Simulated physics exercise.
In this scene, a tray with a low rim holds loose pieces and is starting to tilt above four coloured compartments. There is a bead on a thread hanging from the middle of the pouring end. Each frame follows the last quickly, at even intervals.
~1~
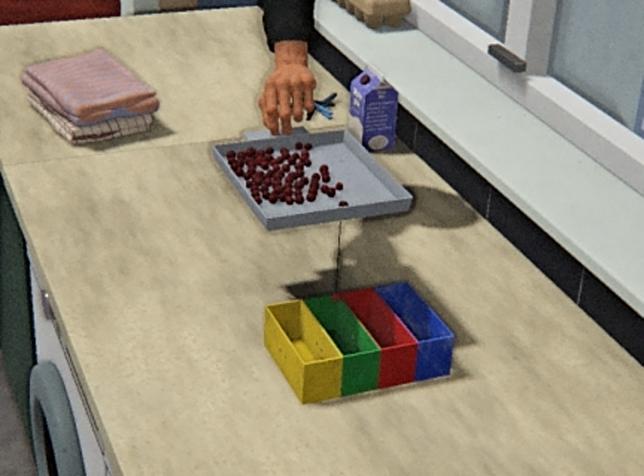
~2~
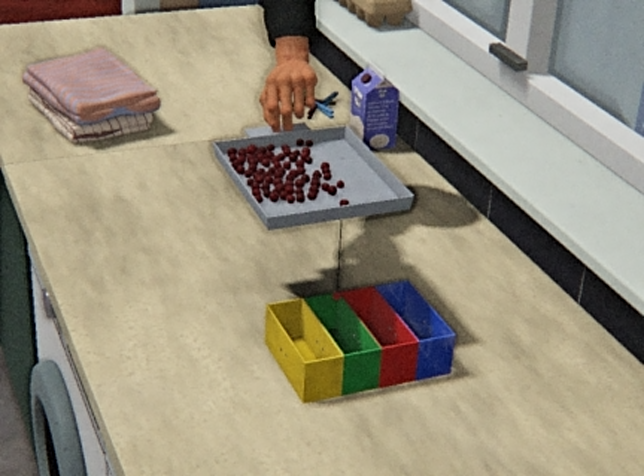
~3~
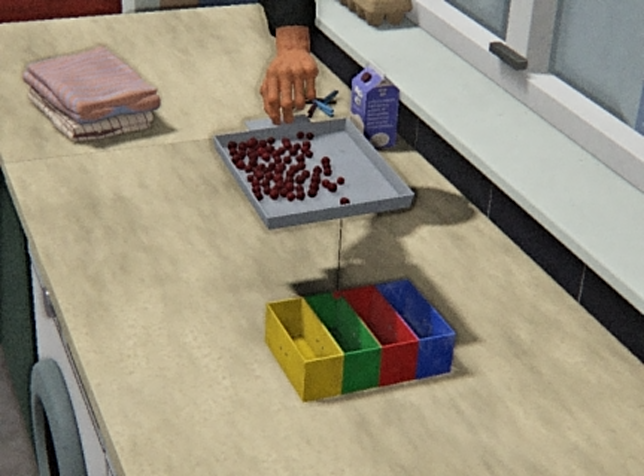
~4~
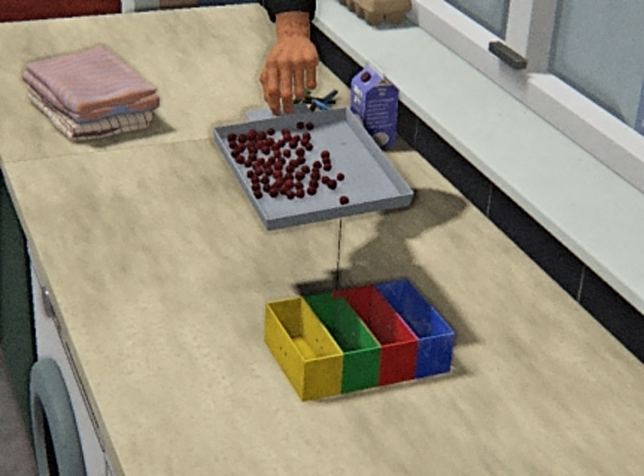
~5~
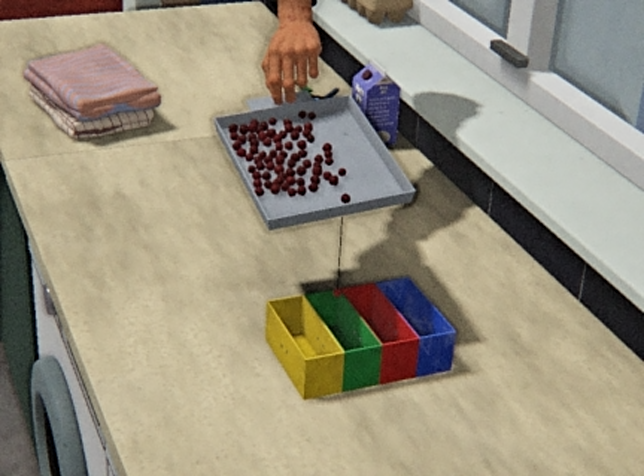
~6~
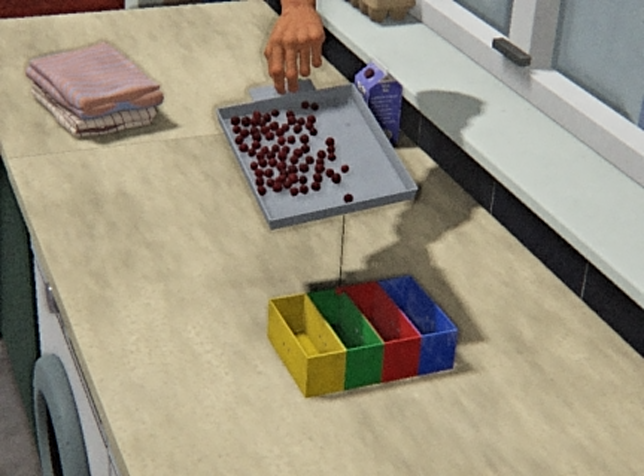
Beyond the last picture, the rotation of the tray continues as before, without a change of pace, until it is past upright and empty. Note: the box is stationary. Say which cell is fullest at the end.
The yellow cell is fullest at the end.
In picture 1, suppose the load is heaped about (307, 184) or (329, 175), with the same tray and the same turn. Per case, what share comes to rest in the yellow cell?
40 % and 40 %.
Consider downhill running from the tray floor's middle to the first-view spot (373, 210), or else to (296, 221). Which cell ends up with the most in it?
First: The blue one, second: Yellow.
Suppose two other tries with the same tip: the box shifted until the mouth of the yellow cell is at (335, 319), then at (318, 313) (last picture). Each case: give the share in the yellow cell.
You'd end up with around 20 per cent and then around 30 per cent.
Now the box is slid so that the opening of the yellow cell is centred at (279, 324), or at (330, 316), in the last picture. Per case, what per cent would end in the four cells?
90 per cent, then 30 per cent.
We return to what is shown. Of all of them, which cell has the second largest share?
It is green.
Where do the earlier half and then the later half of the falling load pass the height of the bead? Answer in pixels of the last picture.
The opening part goes through (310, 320); what follows goes through (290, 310).
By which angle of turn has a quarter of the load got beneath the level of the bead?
Approx. reading: About 110°.
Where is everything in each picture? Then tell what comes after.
The first picture shows corners of the pouring end at (268, 217) and (409, 196), level; middle of the load at (280, 174), dried cherries; bead on its thread at (336, 297); yellow cell at (322, 377); green cell at (360, 369); red cell at (398, 362); blue cell at (434, 355).
The second picture shows corners of the pouring end at (269, 216) and (410, 195), level; middle of the load at (281, 172).
The third picture shows corners of the pouring end at (269, 216) and (411, 193), tipped barely, lowest at the left corner; middle of the load at (282, 167).
The fourth picture shows corners of the pouring end at (269, 218) and (410, 192), tipped a little, lowest at the left corner; middle of the load at (281, 162).
The fifth picture shows corners of the pouring end at (270, 218) and (412, 190), tipped a little, lowest at the left corner; middle of the load at (283, 155).
The sixth picture shows corners of the pouring end at (272, 218) and (414, 188), tipped clearly, lowest at the left corner; middle of the load at (285, 150); yellow cell at (326, 370); green cell at (364, 363); red cell at (401, 356); blue cell at (438, 349).
Soon after the last picture, tray tipped steeply; nearly all on the tray; a stray few falling or outside the box.
A little later, tray tipped past a quarter turn; nearly all on the tray; a stray few in the yellow cell; a small part falling or outside the box.
Later still, tray tipped past a quarter turn; about half in the yellow cell; a small part in the green cell; about a third falling or outside the box.
At rest, tray tipped past a quarter turn; about half in the yellow cell; a small part in the green cell; none in the red cell; none in the blue cell; about a third outside the box.
